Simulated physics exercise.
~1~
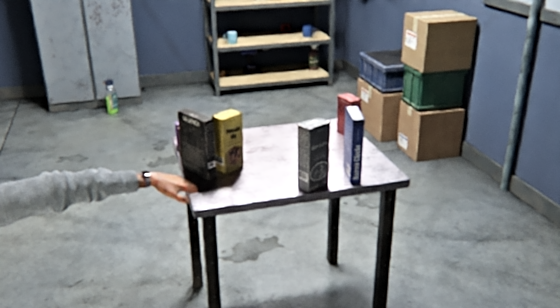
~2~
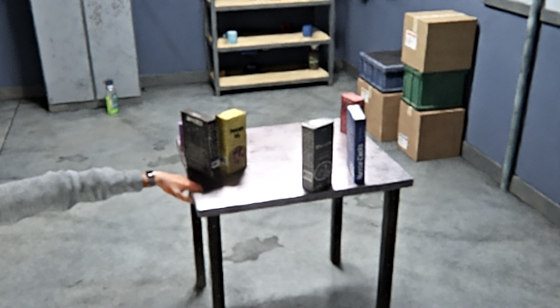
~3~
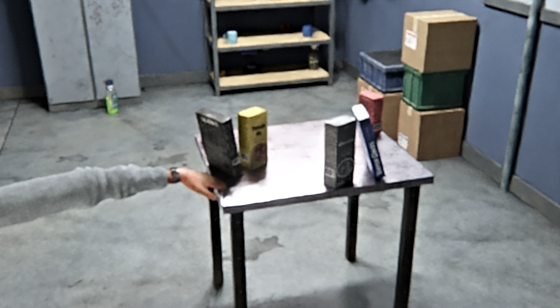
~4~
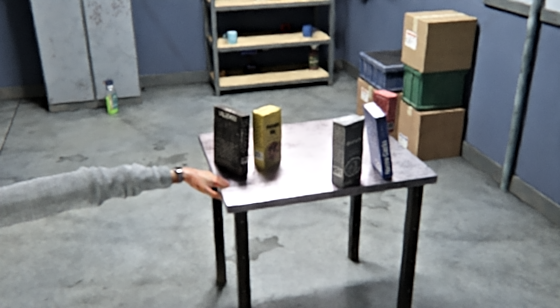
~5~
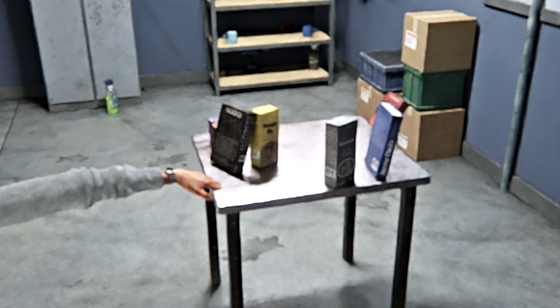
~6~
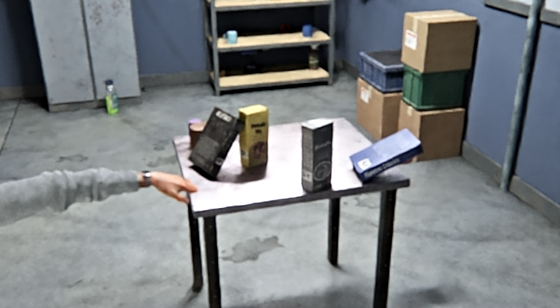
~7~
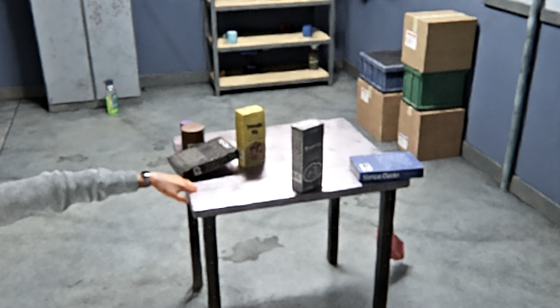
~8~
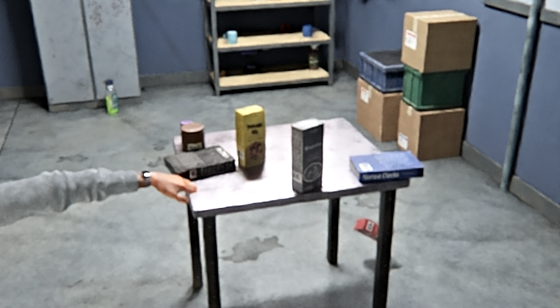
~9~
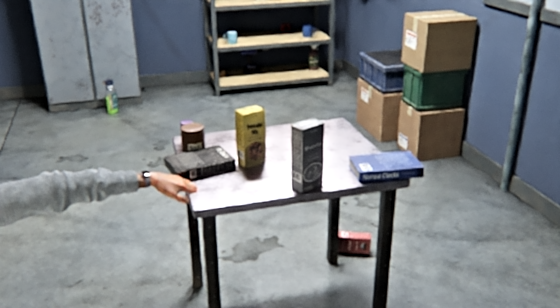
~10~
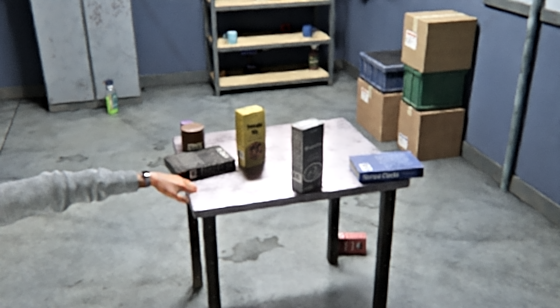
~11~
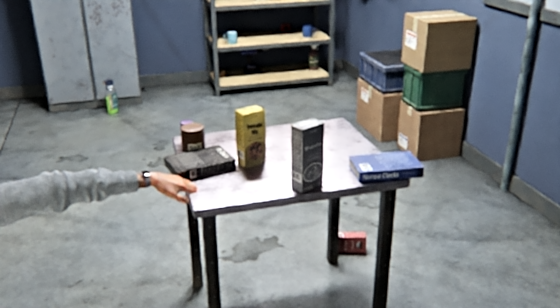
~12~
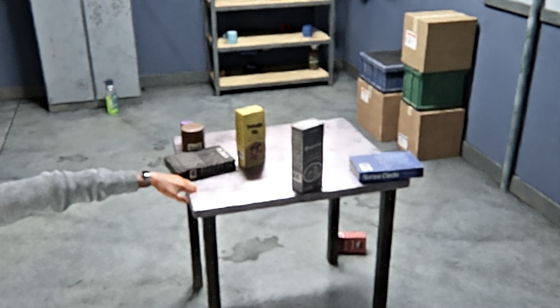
A small work table was shoved to the right by a hand and then jerked back left, making the books and packets on it wobble. The black packet and blue book toppled on top, while the red packet fell to the floor.
